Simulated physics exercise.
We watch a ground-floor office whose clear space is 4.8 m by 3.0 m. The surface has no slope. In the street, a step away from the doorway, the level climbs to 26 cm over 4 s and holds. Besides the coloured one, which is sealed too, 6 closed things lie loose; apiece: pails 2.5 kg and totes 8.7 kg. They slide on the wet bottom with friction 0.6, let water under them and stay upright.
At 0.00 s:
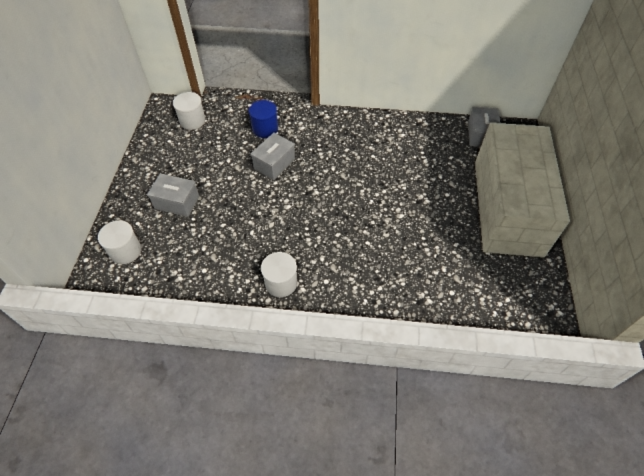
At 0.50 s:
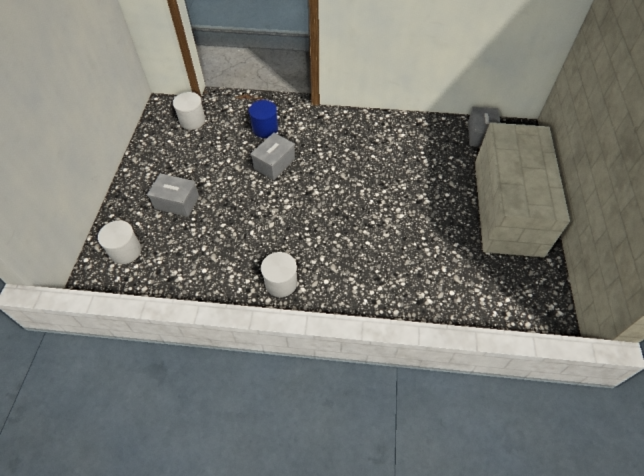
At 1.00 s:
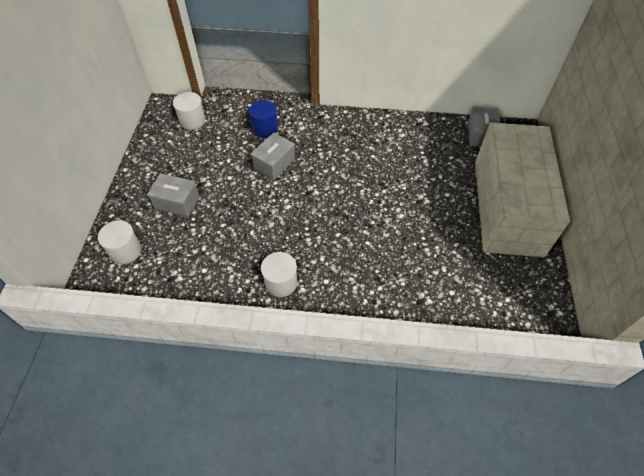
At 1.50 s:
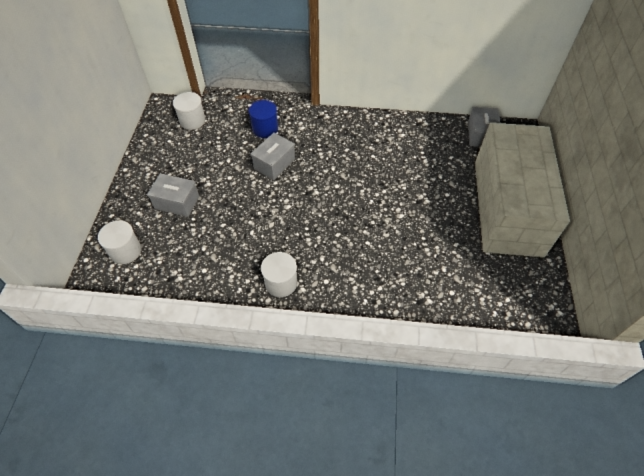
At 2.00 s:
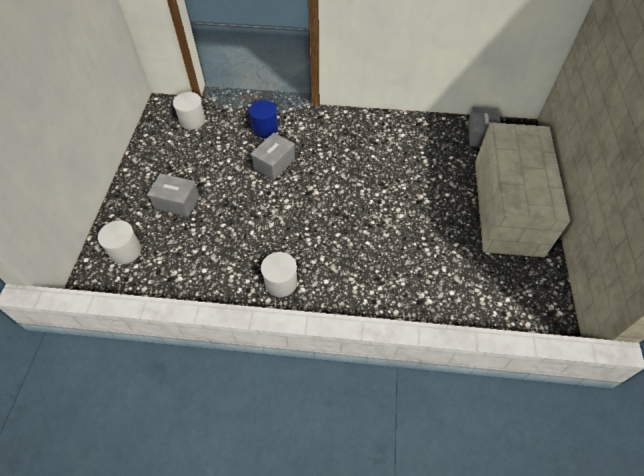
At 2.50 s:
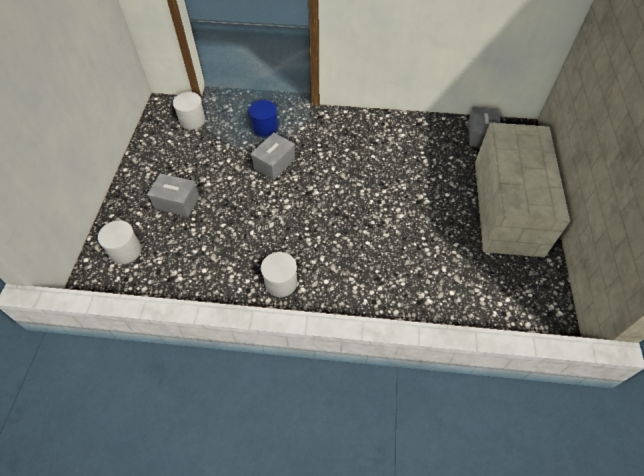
Water spreads outside the room and begins coming through the doorway while every object stays still.
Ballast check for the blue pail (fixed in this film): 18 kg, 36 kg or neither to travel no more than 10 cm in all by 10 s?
I expect that only the higher weight holds it.
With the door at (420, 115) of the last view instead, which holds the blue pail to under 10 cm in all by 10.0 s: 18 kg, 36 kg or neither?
In that case the smaller load will do.
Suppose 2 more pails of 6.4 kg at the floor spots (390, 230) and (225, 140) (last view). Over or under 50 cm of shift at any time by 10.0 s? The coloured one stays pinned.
In turn: More, more.
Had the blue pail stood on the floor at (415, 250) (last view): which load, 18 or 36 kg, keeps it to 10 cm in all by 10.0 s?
Either load holds.
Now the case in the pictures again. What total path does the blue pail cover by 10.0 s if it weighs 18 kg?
About 80 cm.
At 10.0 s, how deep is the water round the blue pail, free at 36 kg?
About 12 cm.
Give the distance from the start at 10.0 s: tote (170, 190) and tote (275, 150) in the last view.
In that order: 250 cm, 10 cm.
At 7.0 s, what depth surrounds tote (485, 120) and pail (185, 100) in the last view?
About 3 and 6 cm.
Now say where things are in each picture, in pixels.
The blue pail at (263, 110), on the bottom; 0.0 m2 under water; 0 of 7 have shifted, in the first picture.
The blue pail at (263, 110), on the bottom; water covers 0.0 m2; 0 of 7 have shifted, in the second picture.
The blue pail at (263, 110) rests on the ground; water covers 0.0 m2; 0 of 7 have shifted, in the third picture.
The blue pail at (263, 110), on the bottom; water covers 0.0 m2; 0 of 7 have shifted, in the fourth picture.
The blue pail at (263, 110) rests on the ground; 0.2 m2 under water; 0 of 7 have shifted, in the fifth picture.
The blue pail at (263, 110) rests on the ground; water covers 0.7 m2; 0 of 7 have shifted, in the sixth picture.
After 3.5 s the blue pail would be 1 cm from its start with 18 kg and 0 cm from its start with 36 kg; 9 cm of water round it then.
After 4.5 s the blue pail would be 17 cm from its start with 18 kg and 0 cm from its start with 36 kg; 11 cm of water round it then.
After 7.0 s the blue pail would be 54 cm from its start with 18 kg and 0 cm from its start with 36 kg; 12 cm of water round it then.
After 10.0 s the blue pail would be 70 cm from its start with 18 kg and 0 cm from its start with 36 kg; 12 cm of water round it then.
